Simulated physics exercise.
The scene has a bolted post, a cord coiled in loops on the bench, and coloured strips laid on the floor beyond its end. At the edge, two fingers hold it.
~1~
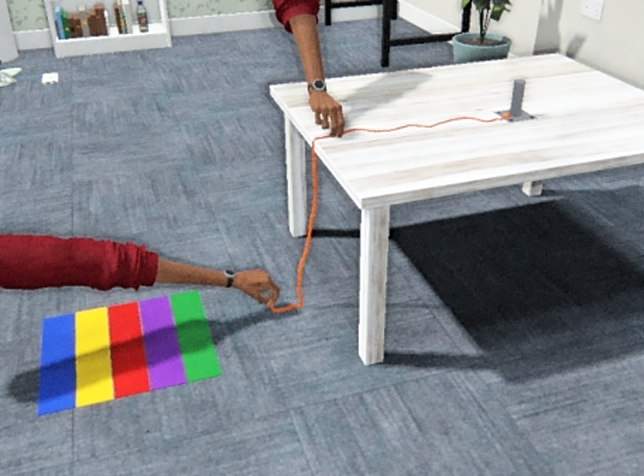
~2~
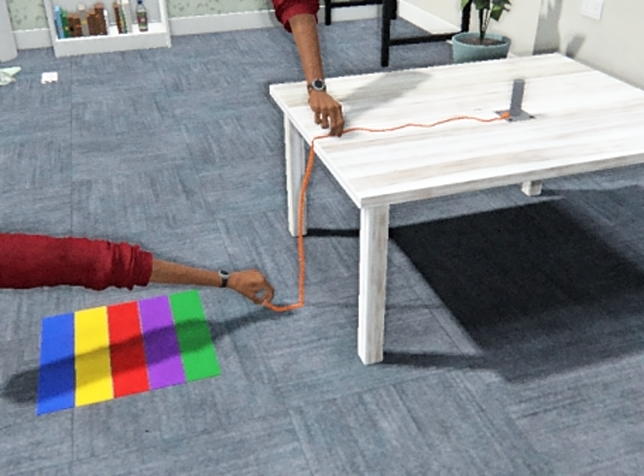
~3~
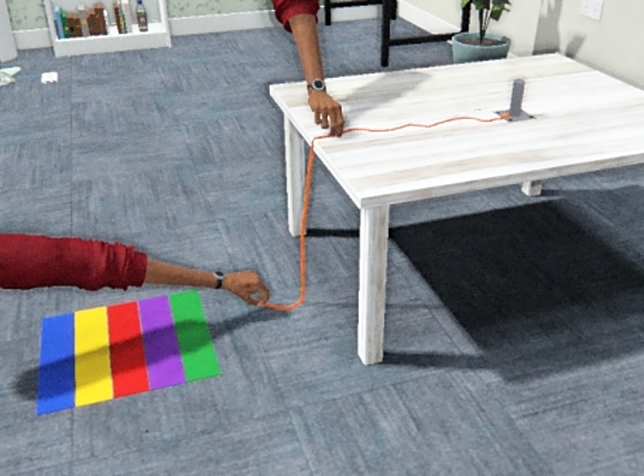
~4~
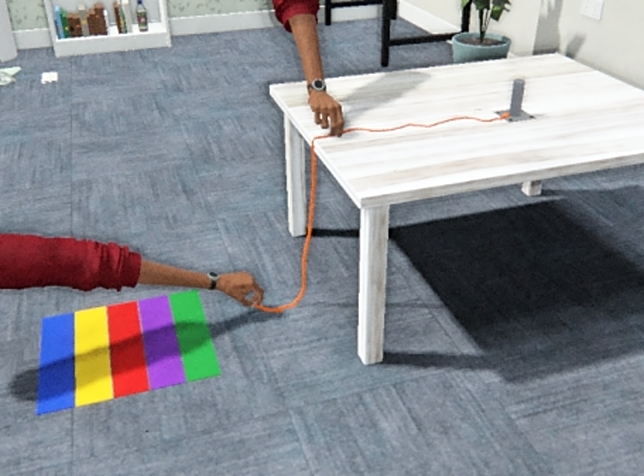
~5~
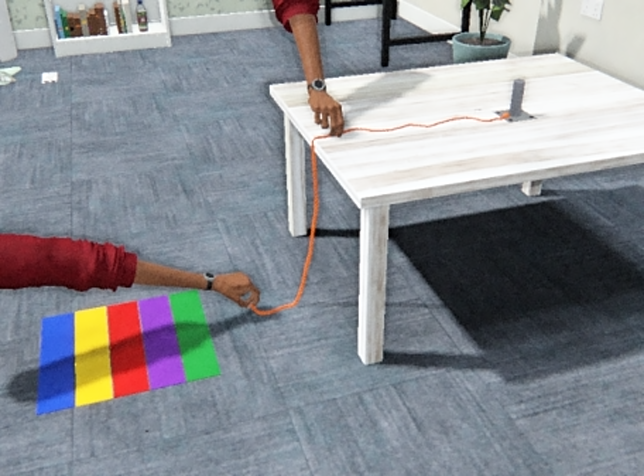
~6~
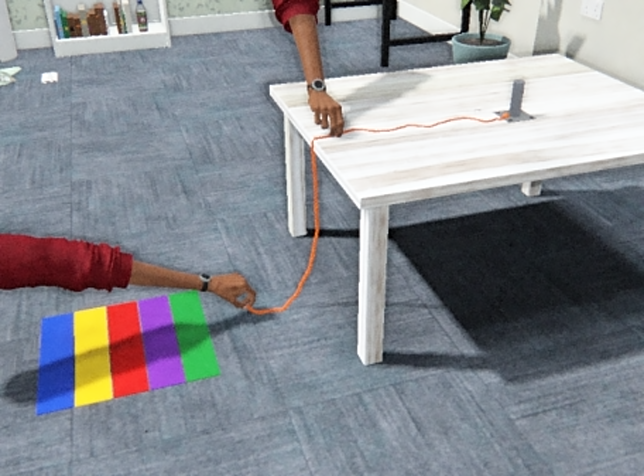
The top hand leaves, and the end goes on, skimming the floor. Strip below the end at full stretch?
Red.
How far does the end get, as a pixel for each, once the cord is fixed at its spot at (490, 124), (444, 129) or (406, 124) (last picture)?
Roughly (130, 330), (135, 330) and (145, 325).
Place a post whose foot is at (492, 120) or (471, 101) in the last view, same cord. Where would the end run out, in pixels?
Roughly (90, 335) and (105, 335).
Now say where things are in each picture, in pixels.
The first frame shows end (271, 301); green (201, 361); purple (166, 368); red (131, 376); yellow (94, 384); blue (57, 392).
The second frame shows end (266, 302); cord through (482, 121) (419, 126) (352, 130) (309, 170) (301, 236) (302, 294).
The third frame shows end (261, 303).
The fourth frame shows end (255, 304); cord through (482, 121) (419, 126) (352, 130) (314, 170) (309, 236) (301, 294).
The fifth frame shows end (251, 305).
The sixth frame shows end (247, 306); cord through (482, 121) (419, 126) (351, 130) (315, 170) (317, 235) (297, 294).
Soon after, end near (183, 318); over green.
After that, end near (146, 325); over purple.
At the stop, end near (125, 330); over red. It gets as far as the red strip.
